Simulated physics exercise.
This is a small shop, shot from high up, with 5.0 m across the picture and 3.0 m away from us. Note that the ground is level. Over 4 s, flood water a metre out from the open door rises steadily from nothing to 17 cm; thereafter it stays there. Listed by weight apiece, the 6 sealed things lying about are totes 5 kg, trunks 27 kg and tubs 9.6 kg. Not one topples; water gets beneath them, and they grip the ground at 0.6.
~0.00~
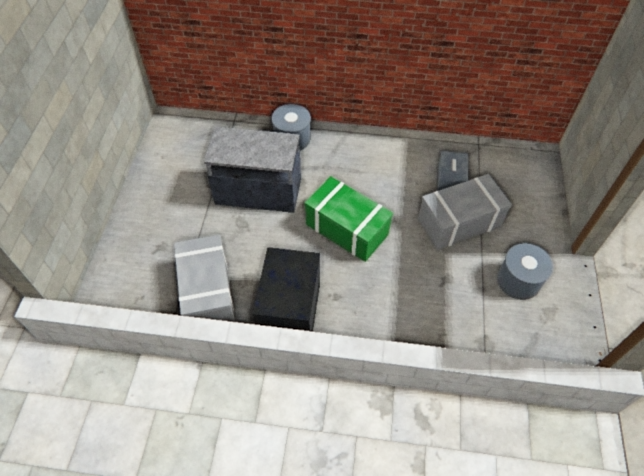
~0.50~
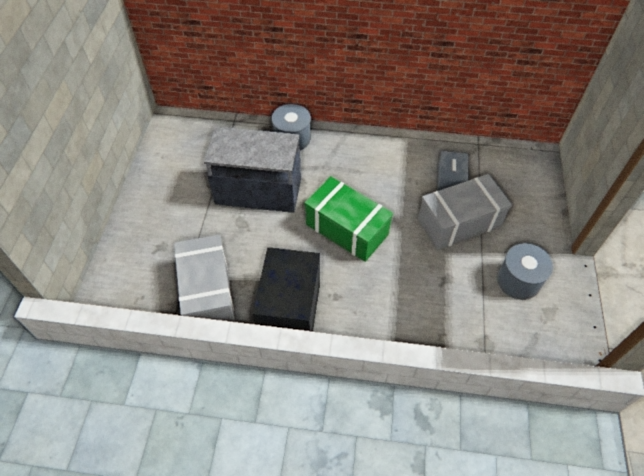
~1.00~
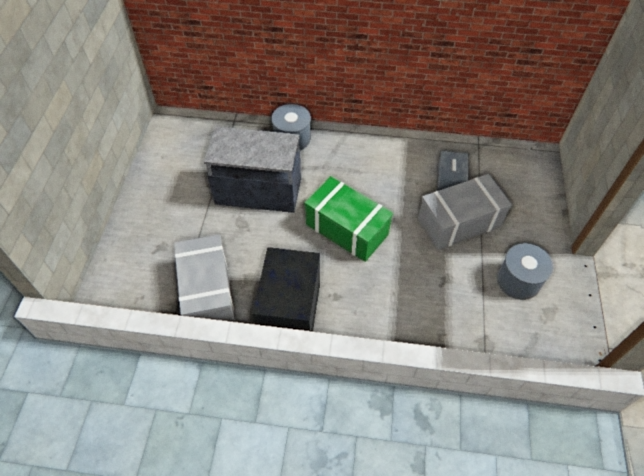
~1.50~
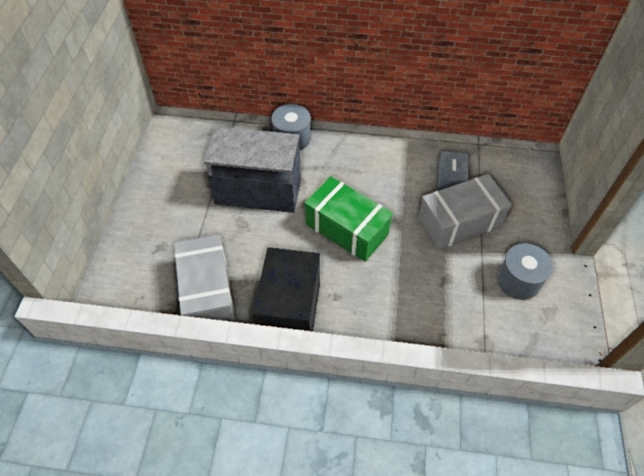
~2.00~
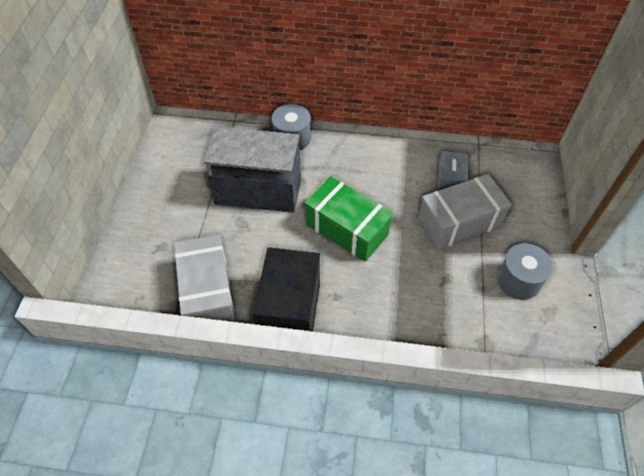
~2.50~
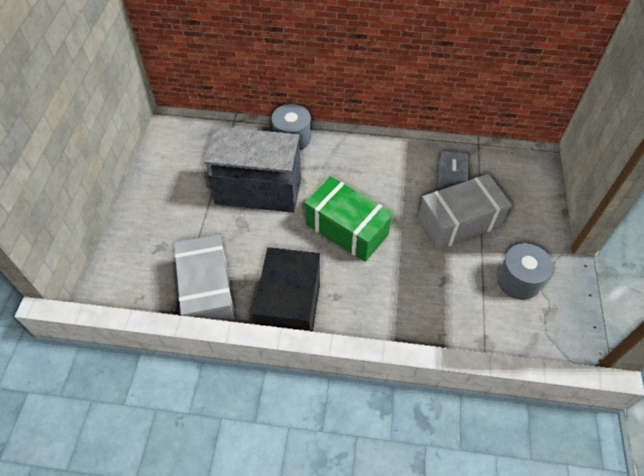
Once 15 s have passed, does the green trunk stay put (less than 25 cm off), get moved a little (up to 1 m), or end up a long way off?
It ends up a long way off.
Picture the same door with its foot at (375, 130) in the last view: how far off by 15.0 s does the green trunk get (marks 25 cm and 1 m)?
In that case the green trunk gets carried off.
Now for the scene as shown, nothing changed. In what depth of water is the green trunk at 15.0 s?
7 cm or so.
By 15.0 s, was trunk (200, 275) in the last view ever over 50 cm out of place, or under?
Looking at it, I'd say lower.
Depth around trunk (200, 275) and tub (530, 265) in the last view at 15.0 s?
Close to 12 and 12 centimetres.
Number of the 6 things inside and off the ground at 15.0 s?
Total: 5.
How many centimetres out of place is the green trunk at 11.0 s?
Roughly 120 cm.
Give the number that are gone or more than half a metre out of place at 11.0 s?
By my tally, 3.
After 3.5 s the green trunk is near (349, 208), 0.0 m from its start, aground; 0 afloat.
After 6.8 s the green trunk is near (350, 201), 0.1 m from its start, aground; 1 afloat.
After 11.0 s the green trunk is near (373, 126), 1.2 m from its start, afloat; 3 afloat.
After 15.0 s the green trunk is near (474, 144), 1.7 m from its start, aground; 5 afloat.
